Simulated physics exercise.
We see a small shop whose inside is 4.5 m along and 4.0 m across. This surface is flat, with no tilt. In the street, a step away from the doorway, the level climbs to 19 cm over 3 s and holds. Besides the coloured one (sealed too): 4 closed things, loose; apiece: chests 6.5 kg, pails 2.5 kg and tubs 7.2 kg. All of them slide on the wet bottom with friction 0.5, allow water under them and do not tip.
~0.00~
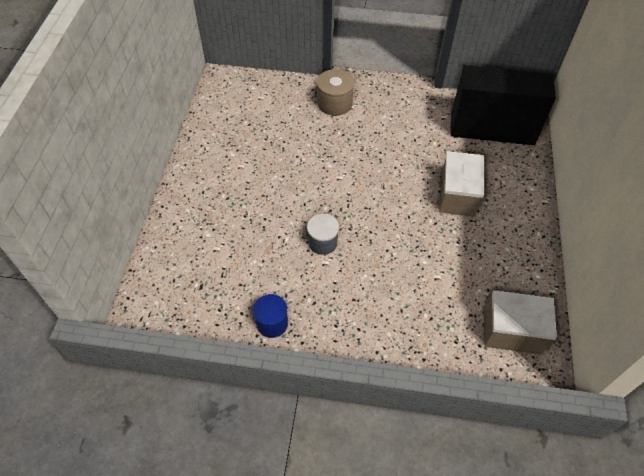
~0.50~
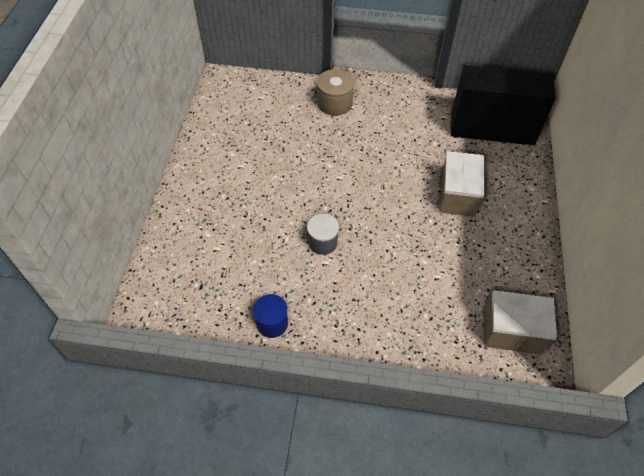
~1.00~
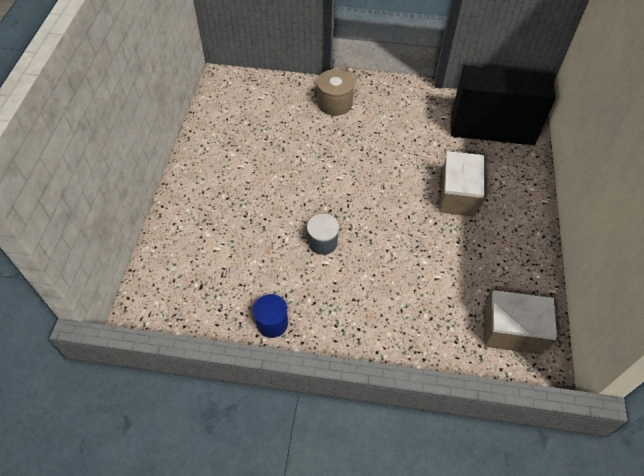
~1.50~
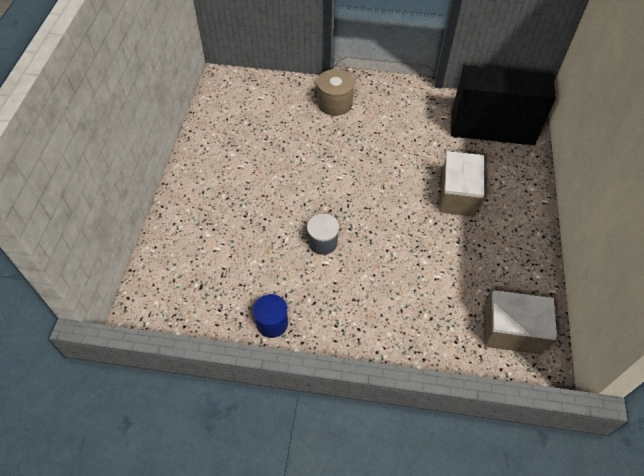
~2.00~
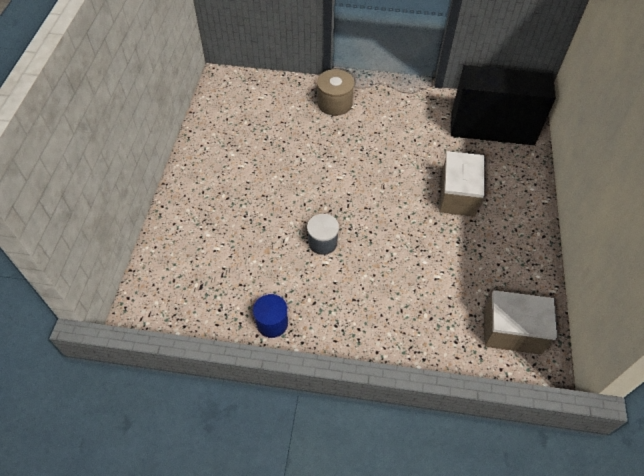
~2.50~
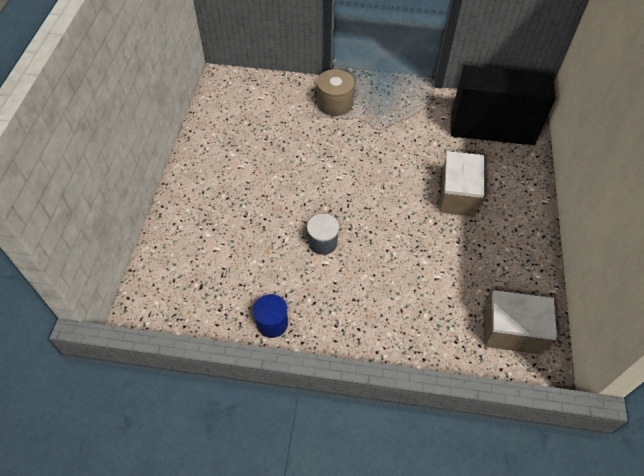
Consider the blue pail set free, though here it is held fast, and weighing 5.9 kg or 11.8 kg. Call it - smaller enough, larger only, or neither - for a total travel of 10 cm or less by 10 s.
Larger only.
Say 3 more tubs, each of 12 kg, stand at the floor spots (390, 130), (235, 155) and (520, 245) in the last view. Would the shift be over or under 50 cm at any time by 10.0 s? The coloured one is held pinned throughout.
Order as asked: Goes beyond / stays within / stays within.
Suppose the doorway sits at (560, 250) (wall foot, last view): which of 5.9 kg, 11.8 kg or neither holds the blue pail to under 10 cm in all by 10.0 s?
Under that change the large mass is required.
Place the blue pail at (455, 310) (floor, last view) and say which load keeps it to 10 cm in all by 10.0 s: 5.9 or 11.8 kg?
Here only the heavier suffices.
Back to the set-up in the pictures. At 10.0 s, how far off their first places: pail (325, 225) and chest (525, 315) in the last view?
In turn: 140 cm, 60 cm.
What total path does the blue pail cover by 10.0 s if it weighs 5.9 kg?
50 cm in all.
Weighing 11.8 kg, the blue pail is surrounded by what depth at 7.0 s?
About 6 cm.
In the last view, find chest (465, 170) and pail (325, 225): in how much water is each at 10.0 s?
Roughly 9 and 11 cm.
After 3.5 s the blue pail would be 0 cm from its start with 5.9 kg and 0 cm from its start with 11.8 kg; 0 cm of water round it then.
After 4.5 s the blue pail would be 0 cm from its start with 5.9 kg and 0 cm from its start with 11.8 kg; 0 cm of water round it then.
After 7.0 s the blue pail would be 2 cm from its start with 5.9 kg and 0 cm from its start with 11.8 kg; 6 cm of water round it then.
After 10.0 s the blue pail would be 53 cm from its start with 5.9 kg and 0 cm from its start with 11.8 kg; 11 cm of water round it then.
